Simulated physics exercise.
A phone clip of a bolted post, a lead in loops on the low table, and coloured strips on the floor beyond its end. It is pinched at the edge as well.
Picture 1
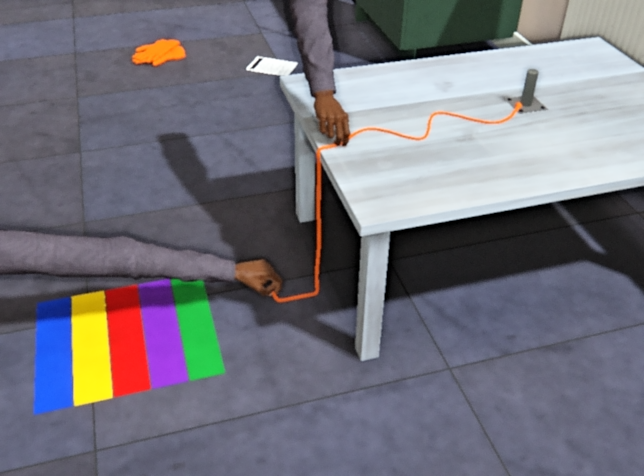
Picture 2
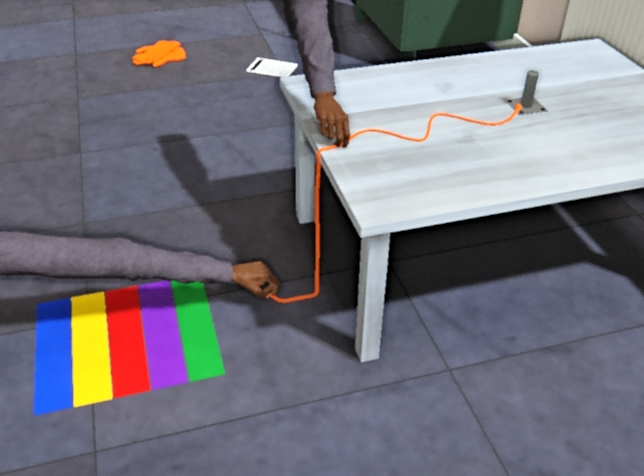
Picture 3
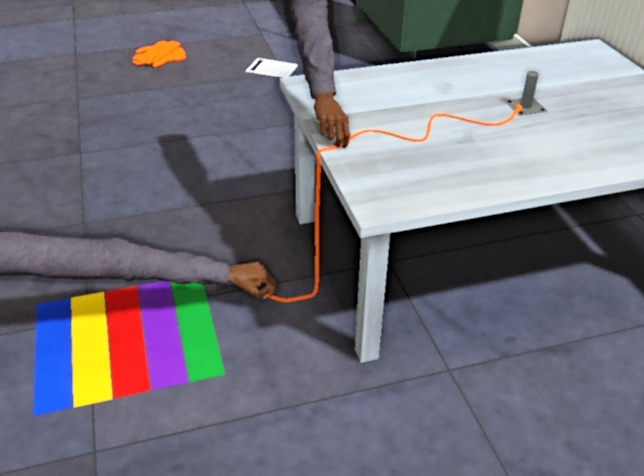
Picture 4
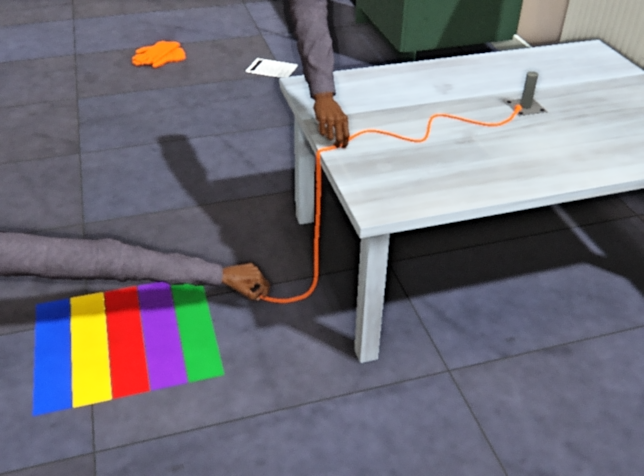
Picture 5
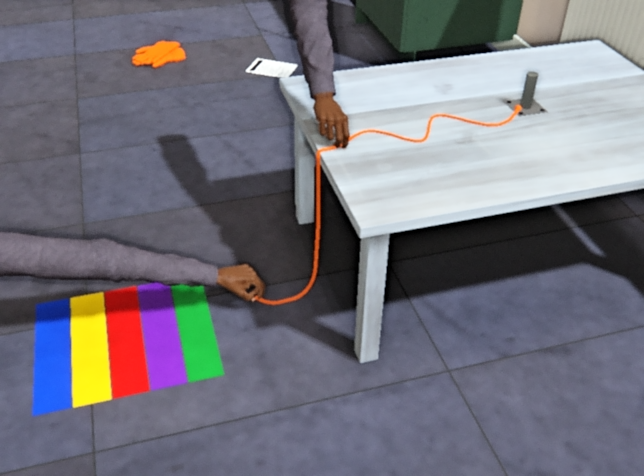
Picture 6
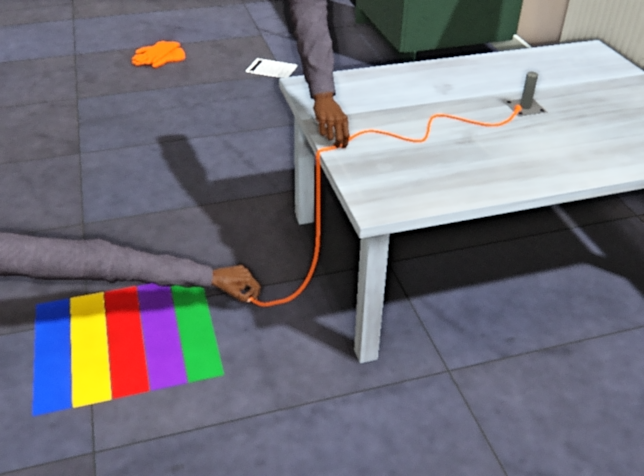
On a grey tiled floor beside a low whitewashed table, one hand pinches an orange lead at the table's edge while another holds its hanging end near coloured strips. The lower hand draws the end slightly left toward the green strip, and the hanging part bends into a smoother curve as the upper hand stays still.
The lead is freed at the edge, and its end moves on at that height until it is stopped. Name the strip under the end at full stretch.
The yellow one.
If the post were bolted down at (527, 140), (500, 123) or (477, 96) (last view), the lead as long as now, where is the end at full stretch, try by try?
Near (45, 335), (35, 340) and (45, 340).
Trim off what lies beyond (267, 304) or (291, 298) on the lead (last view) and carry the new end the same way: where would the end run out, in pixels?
Try by try, around (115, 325) and (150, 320).
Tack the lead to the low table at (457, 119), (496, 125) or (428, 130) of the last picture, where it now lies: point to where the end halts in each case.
Try by try, around (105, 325), (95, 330) and (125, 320).
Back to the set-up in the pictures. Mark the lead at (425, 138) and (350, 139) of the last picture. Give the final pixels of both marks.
About (379, 134), and the other about (301, 162).
Soon after, end near (156, 317); over purple.
After that, end near (111, 325); over red.
At the stop, end near (84, 330); over yellow. It halts on the yellow strip.
